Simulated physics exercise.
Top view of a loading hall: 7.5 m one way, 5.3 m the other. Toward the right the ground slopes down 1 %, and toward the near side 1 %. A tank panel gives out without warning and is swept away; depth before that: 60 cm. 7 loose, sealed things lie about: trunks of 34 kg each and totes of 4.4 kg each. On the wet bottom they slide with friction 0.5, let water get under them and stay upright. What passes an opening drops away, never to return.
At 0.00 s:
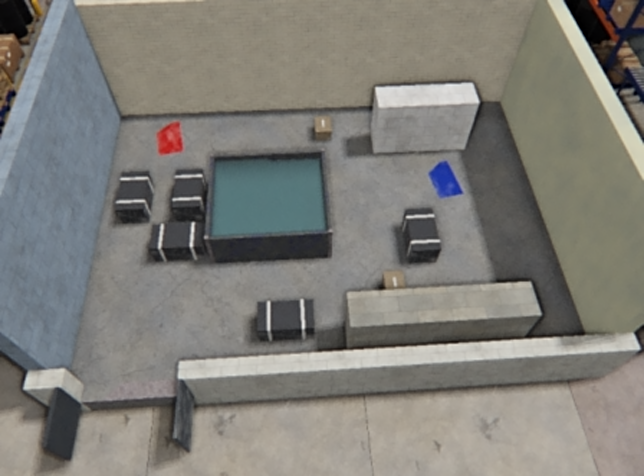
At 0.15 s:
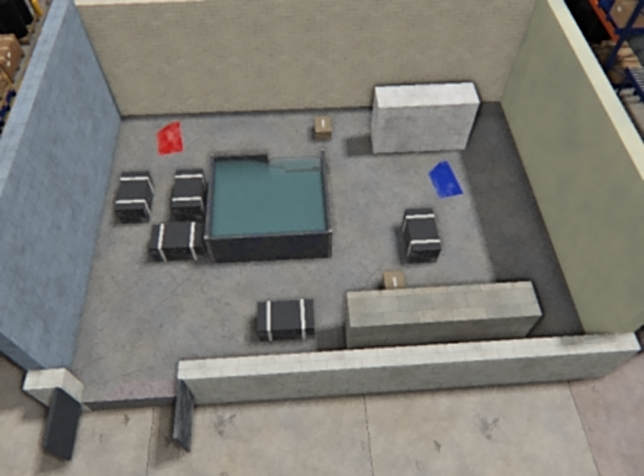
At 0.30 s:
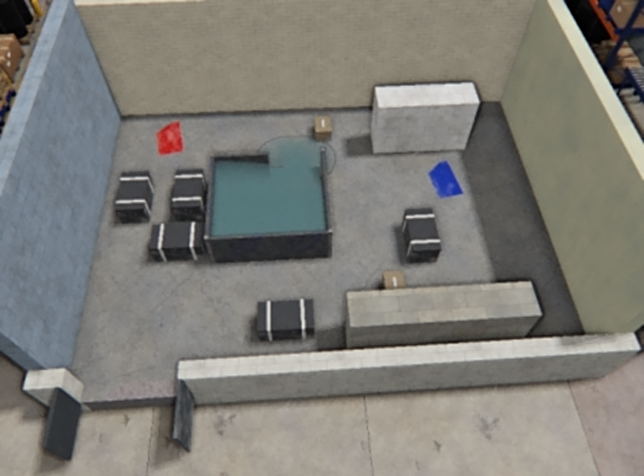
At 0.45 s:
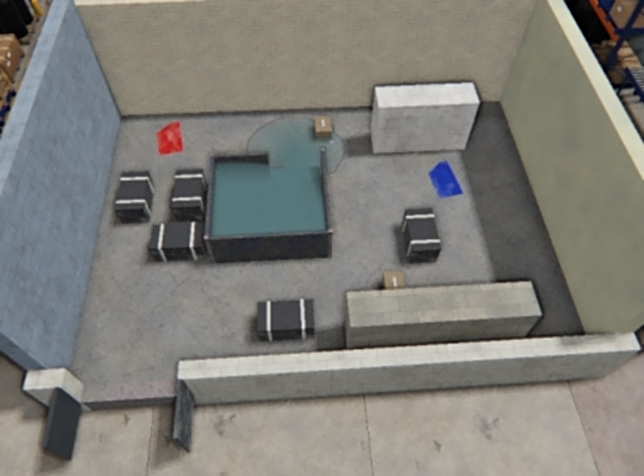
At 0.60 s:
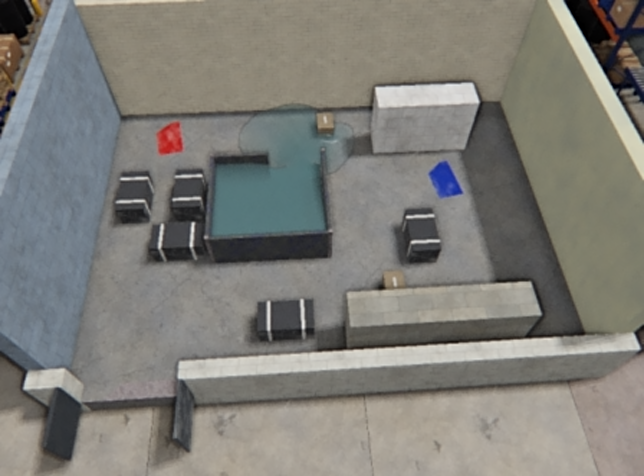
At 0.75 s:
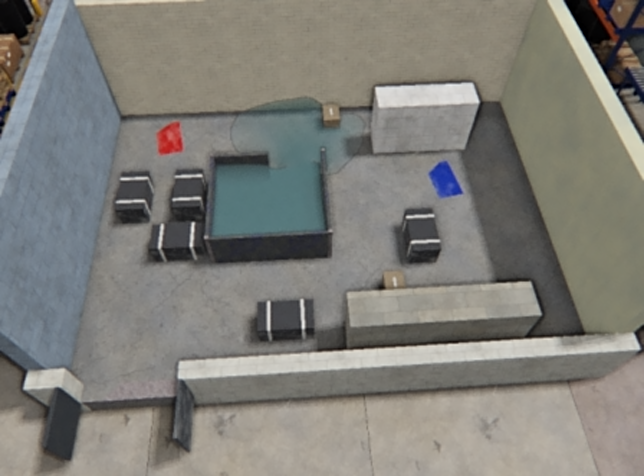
Water pours from a gap in the tank's far side, spreads and nudges a small box.
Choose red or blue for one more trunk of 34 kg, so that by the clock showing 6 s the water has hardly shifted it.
Choose blue.
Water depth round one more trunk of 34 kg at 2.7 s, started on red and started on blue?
Roughly 6 cm and 0 cm.
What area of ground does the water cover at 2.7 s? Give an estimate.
Wet area: Approx. 14 m2.
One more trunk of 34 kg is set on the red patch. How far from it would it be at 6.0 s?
Distance: Approx. 120 cm.
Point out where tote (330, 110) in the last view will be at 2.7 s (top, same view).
Look about (497, 101).
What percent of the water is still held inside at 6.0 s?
Somewhere near 100 percent, give or take.
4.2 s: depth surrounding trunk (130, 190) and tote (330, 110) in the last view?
Some 6 cm at the first, some 2 cm at the second.
After 1.2 s on red it would be 0 cm off in 0 cm of water; on blue it would be 0 cm off in 0 cm of water.
After 2.7 s on red it would be 47 cm off in 6 cm of water; on blue it would be 0 cm off in 0 cm of water.
After 4.2 s on red it would be 118 cm off in 7 cm of water; on blue it would be 0 cm off in 3 cm of water.
After 6.0 s on red it would be 122 cm off in 4 cm of water; on blue it would be 0 cm off in 3 cm of water.
